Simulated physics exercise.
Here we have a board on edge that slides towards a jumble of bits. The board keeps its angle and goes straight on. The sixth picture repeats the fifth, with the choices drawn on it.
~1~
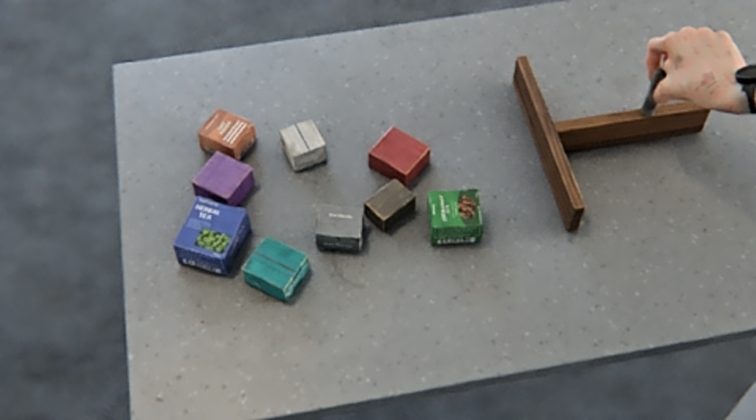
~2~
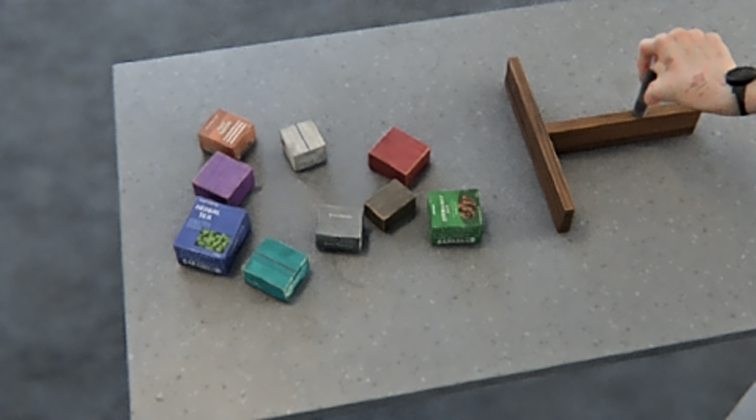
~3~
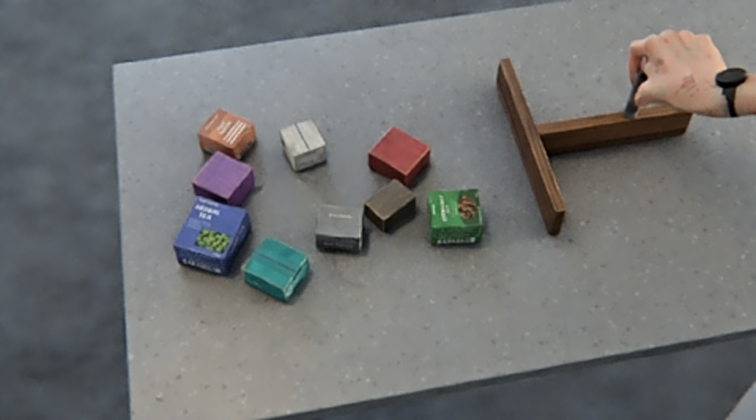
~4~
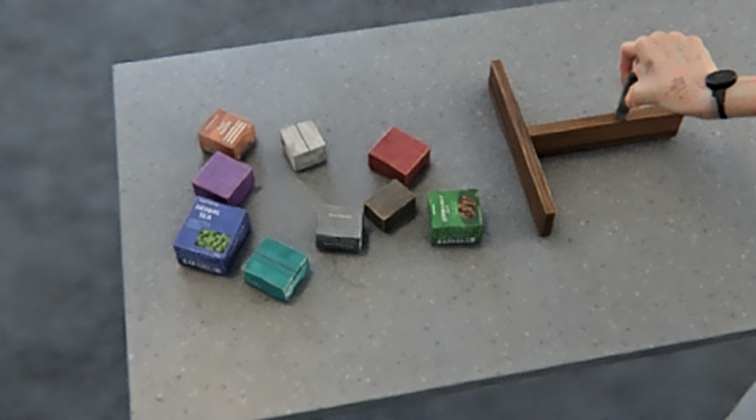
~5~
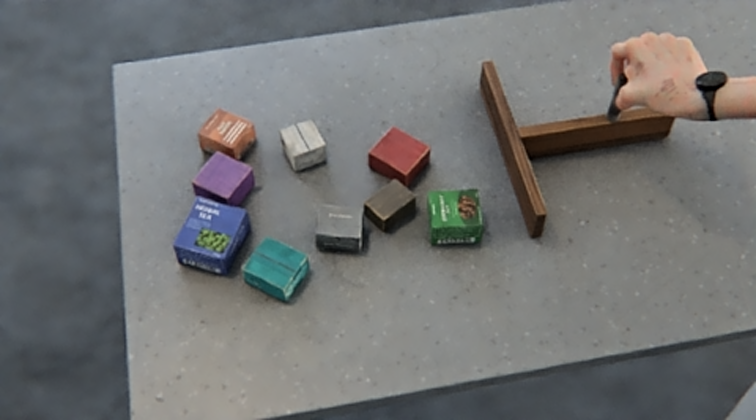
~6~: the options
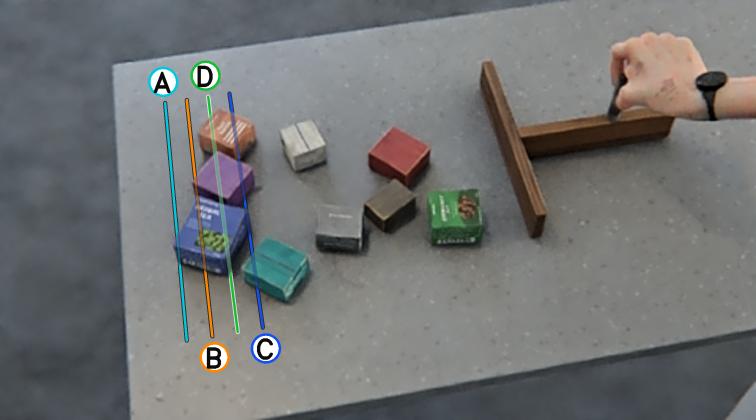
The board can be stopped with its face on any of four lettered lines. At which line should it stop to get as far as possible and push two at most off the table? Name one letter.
B.
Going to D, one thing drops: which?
The blue packet.
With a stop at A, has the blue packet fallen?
By then, yes.
On the marked copy, A at (175, 212); B at (198, 208); C at (245, 201); D at (222, 204).
Taking B. A third of the way, board (403, 150); green packet (386, 230); grey box (332, 233).
Two thirds of the way, board (288, 168); blue packet (164, 240); purple block (190, 192).
When it is over, board (198, 182); purple block over the edge; blue packet over the edge; two fallen.
As for the rest, A drops five; C is within the limit but short; D is within the limit but short.
